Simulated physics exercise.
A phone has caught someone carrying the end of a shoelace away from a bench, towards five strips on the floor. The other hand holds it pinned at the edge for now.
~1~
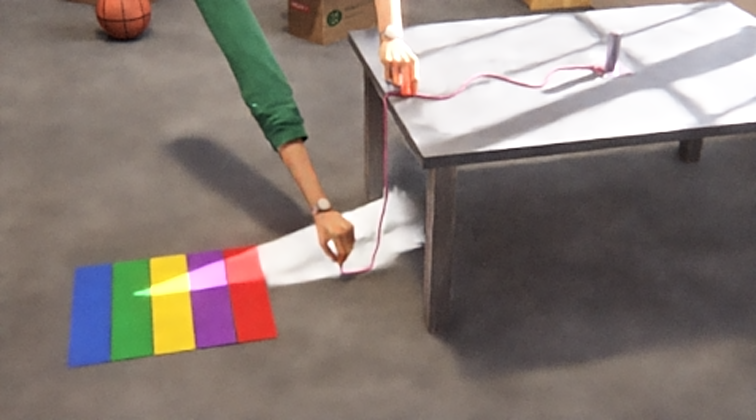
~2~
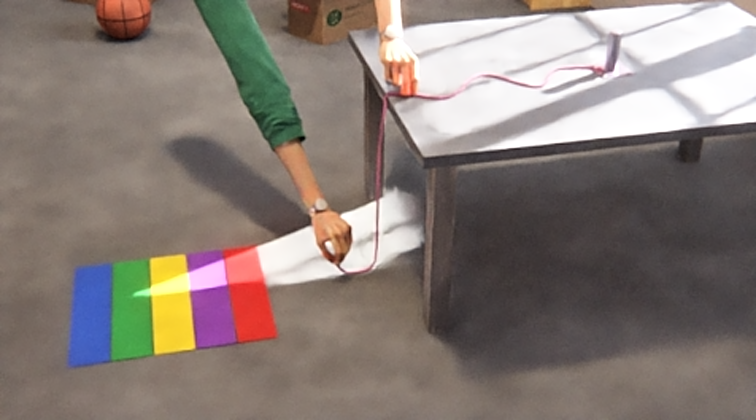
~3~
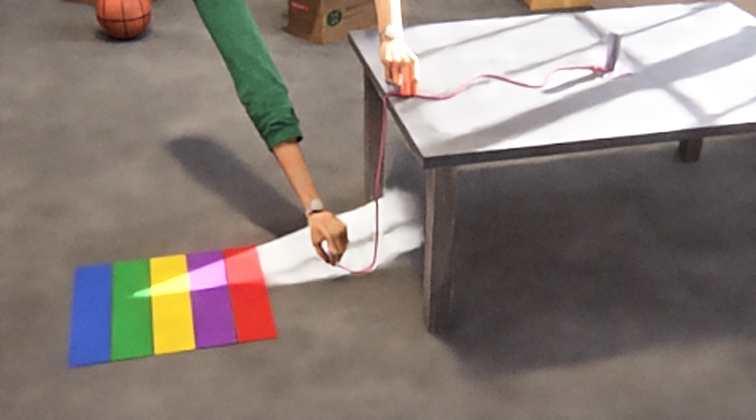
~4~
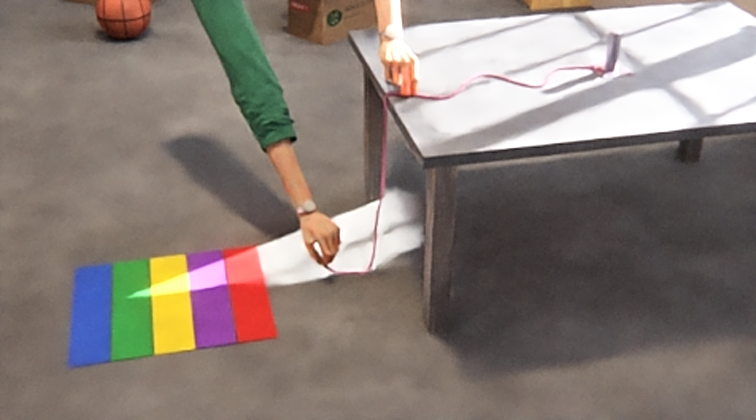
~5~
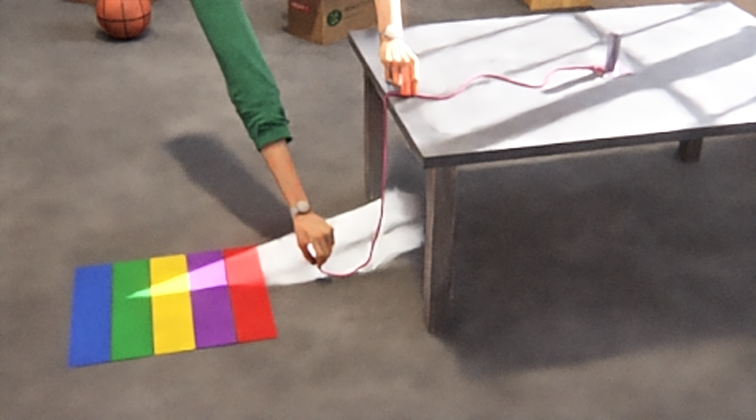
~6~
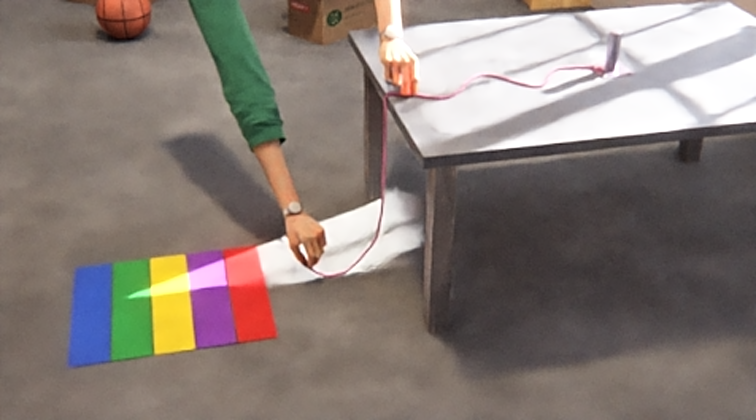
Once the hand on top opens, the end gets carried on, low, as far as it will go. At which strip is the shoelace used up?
At the green one.
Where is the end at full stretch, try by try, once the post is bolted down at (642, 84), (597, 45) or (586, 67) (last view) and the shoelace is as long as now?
First (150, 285), then (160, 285), then (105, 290).
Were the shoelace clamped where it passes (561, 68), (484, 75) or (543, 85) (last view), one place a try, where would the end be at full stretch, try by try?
Try 1: (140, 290); try 2: (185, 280); try 3: (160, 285).
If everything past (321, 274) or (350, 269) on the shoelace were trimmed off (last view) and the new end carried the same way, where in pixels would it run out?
Taking the tries in order, the answers are (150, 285) and (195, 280).
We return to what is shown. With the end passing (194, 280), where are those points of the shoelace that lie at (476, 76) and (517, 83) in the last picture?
(442, 87) and (488, 83), approximately.
Soon after, end near (194, 280); over purple.
Then, end near (154, 286); over yellow.
At full stretch, end near (129, 289); over green. It gets as far as the green strip.
